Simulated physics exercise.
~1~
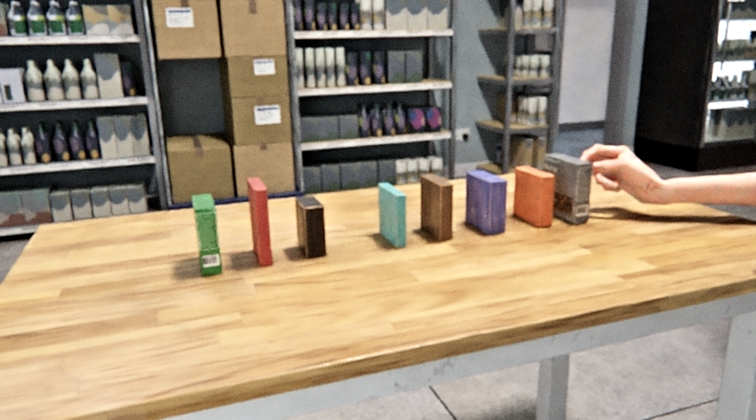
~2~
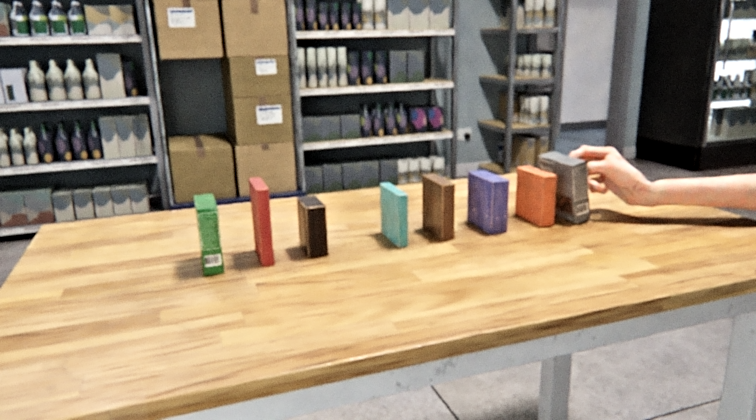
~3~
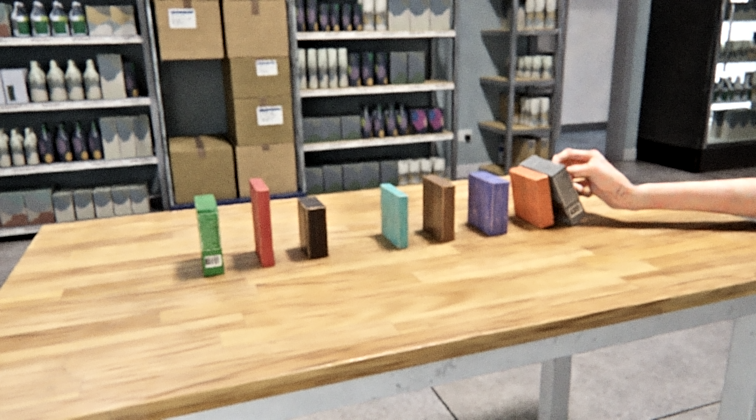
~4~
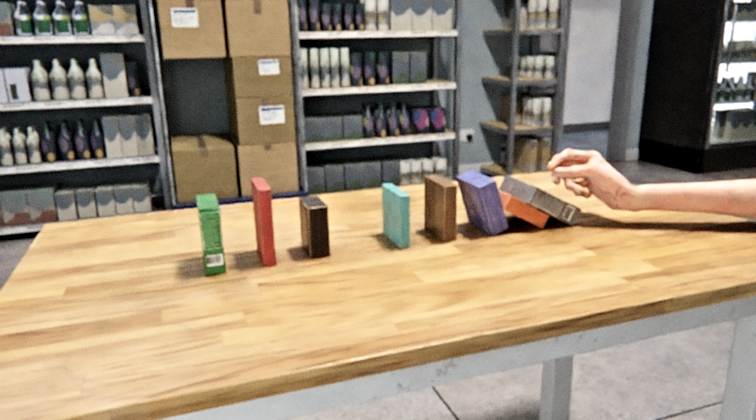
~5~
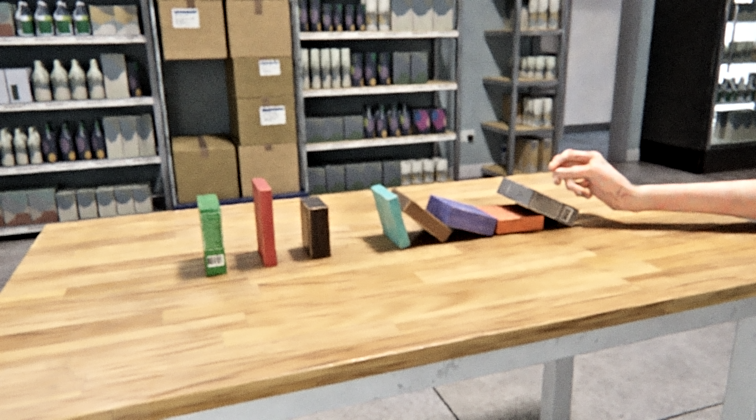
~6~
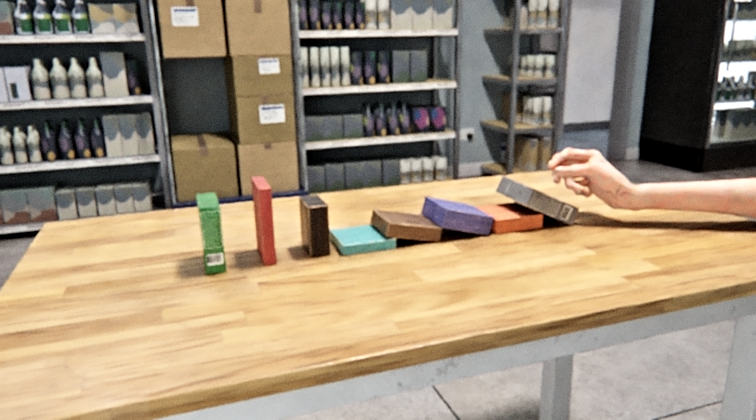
A hand tips the grey packet, toppling four blocks leftward while the last three stay standing.
